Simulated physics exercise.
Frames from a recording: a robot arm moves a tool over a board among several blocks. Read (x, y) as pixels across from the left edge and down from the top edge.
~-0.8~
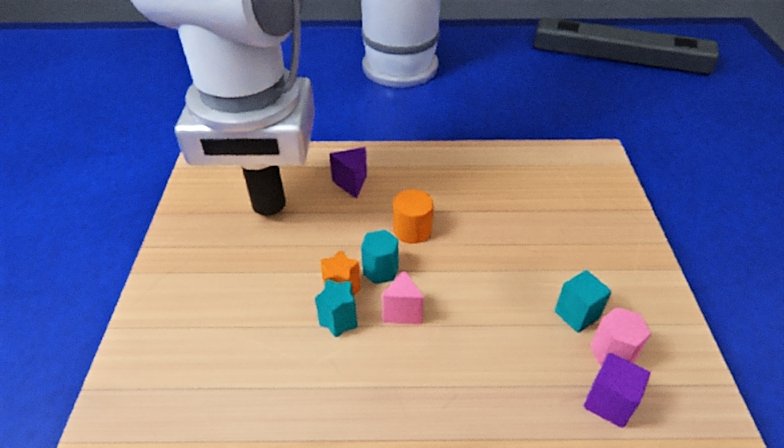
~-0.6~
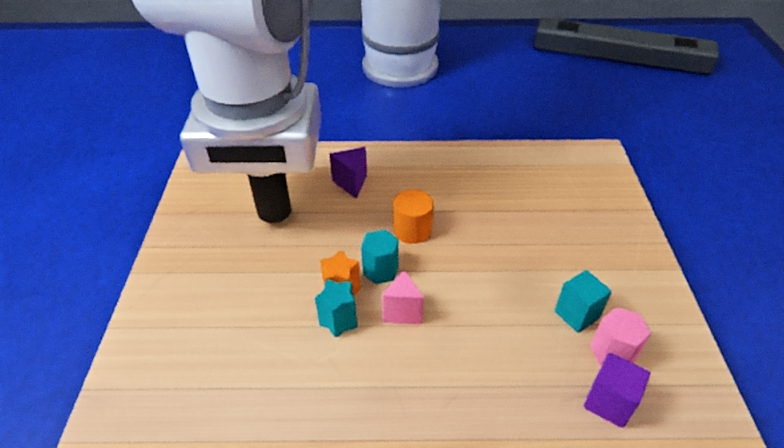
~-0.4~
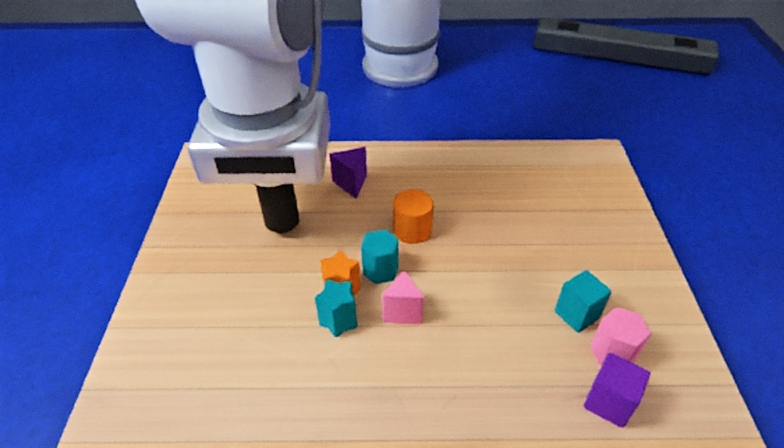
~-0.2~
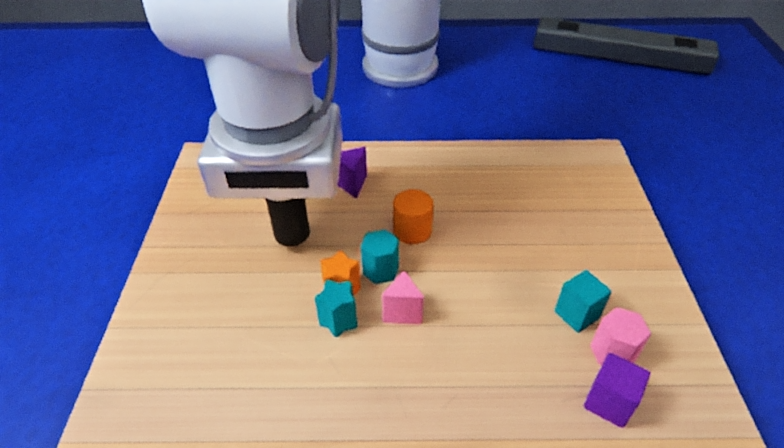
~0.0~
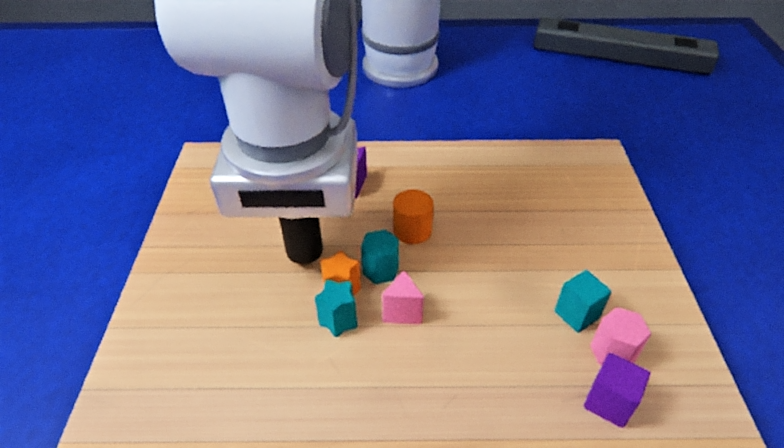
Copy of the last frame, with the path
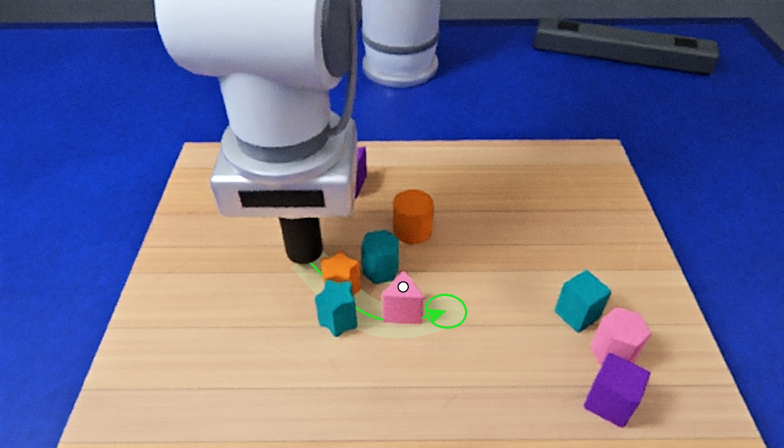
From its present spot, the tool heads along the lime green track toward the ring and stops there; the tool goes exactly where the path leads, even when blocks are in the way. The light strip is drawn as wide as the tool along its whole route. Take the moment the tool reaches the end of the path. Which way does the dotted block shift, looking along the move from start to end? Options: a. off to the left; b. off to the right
a.
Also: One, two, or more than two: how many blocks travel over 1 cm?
Count: 3 or more.
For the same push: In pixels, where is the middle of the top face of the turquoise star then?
It sits at (347, 319).
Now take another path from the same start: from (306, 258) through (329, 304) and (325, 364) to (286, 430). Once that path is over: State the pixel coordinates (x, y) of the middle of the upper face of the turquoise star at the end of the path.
By then it is at (360, 344).
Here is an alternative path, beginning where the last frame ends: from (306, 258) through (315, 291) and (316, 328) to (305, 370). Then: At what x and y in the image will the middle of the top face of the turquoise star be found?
Its top middle is near (347, 312).
The line goes from (306, 258) over (339, 293) and (387, 320) to (446, 311); the dot is on the pink triangle.
What follows on the original path. One third of the way, tool at (339, 285); turquoise star at (343, 310), turned 25° clockwise; orange star at (361, 284), turned 15° anticlockwise.
Two thirds of the way, tool at (387, 313); turquoise star at (347, 319), turned 75° clockwise; orange star at (407, 319); pink triangle at (427, 293), turned 70° anticlockwise.
At the end, tool at (447, 303); turquoise star at (347, 319), turned 75° clockwise; orange star at (419, 324), turned 30° clockwise; turquoise hexagon unmoved; pink triangle at (483, 286), turned 25° anticlockwise.
